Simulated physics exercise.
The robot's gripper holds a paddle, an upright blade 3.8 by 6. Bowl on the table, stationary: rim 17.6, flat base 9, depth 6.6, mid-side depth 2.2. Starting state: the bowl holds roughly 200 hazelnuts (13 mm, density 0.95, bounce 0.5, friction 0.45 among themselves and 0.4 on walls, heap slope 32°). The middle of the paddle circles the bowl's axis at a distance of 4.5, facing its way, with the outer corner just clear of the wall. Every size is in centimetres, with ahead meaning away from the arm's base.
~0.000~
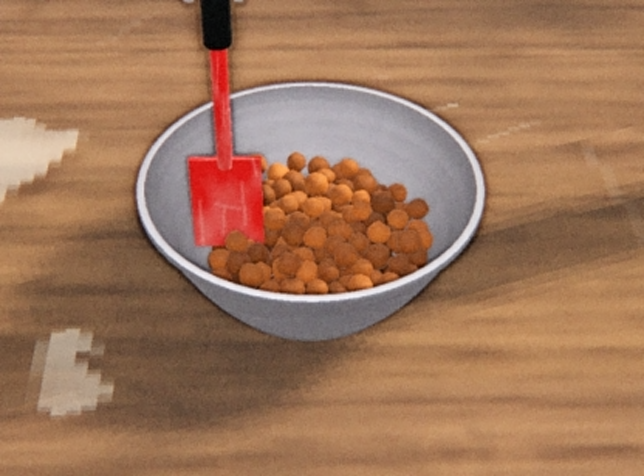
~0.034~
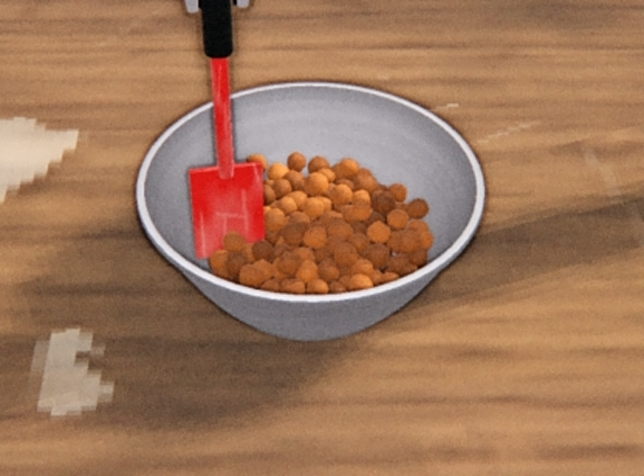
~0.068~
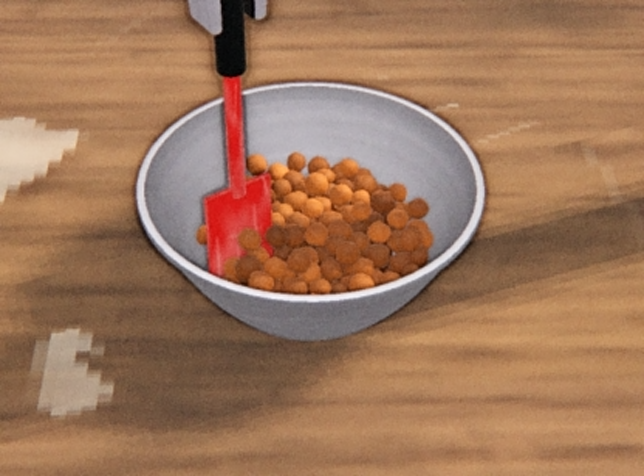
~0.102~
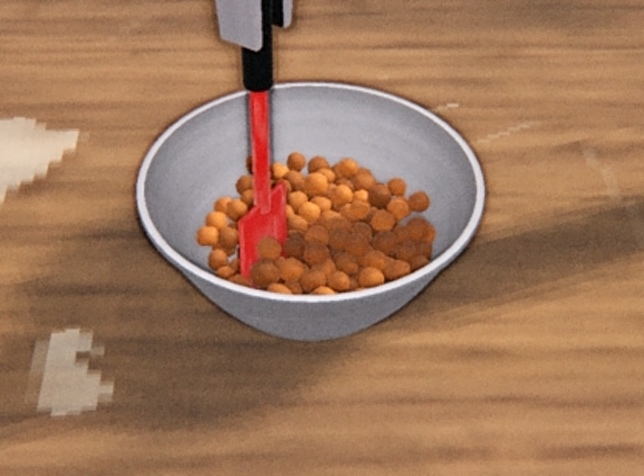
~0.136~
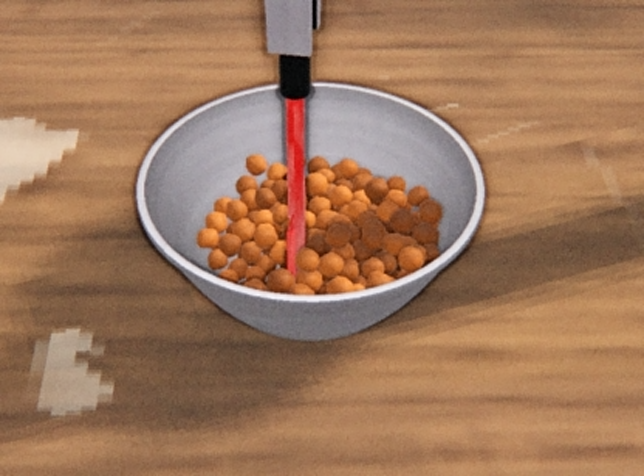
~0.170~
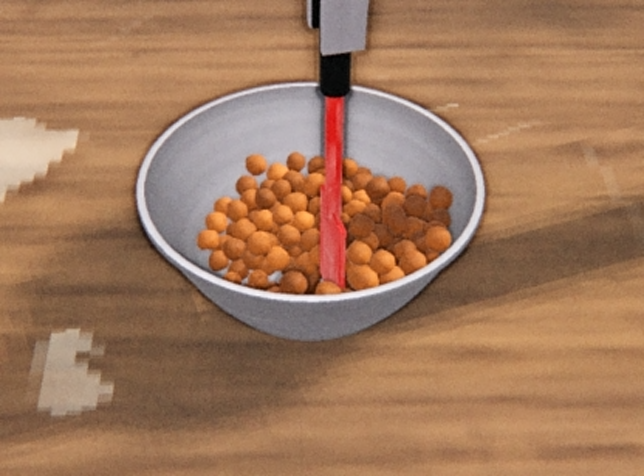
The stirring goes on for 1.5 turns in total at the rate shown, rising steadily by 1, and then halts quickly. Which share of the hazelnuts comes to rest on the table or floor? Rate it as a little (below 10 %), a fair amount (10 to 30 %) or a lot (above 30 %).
A fair amount.
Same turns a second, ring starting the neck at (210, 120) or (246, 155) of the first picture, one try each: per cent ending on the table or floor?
Near 5 per cent and near 5 per cent, in that order.
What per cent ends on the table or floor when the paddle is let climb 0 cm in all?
That works out to some 25 per cent.
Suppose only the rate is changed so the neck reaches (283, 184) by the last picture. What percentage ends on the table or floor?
Roughly 10 percent of it.
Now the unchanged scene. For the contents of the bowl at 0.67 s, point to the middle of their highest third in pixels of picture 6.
Estimated centre: (334, 276).
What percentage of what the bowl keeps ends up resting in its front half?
It comes to near 45 percent.
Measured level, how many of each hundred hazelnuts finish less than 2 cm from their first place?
Near 10 % of the pieces.
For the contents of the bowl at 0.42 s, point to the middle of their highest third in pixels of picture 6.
Roughly pixel (270, 144).
After 0.42 s, 272° round, highest piece 9 above the table; 188 in the bowl, 9 on the table or floor, 3 in flight or on the tool.
After 0.67 s, 82° round, highest piece 9 above the table; 174 in the bowl, 19 on the table or floor, 7 in flight or on the tool.
After 0.99 s, 180° round, highest piece 5 above the table; 168 in the bowl, 32 on the table or floor.
After 1.69 s, 180° round, highest piece 5 above the table; 168 in the bowl, 32 on the table or floor.
At rest, 168 in the bowl, 32 on the table or floor. That is 16 % on the table or floor.
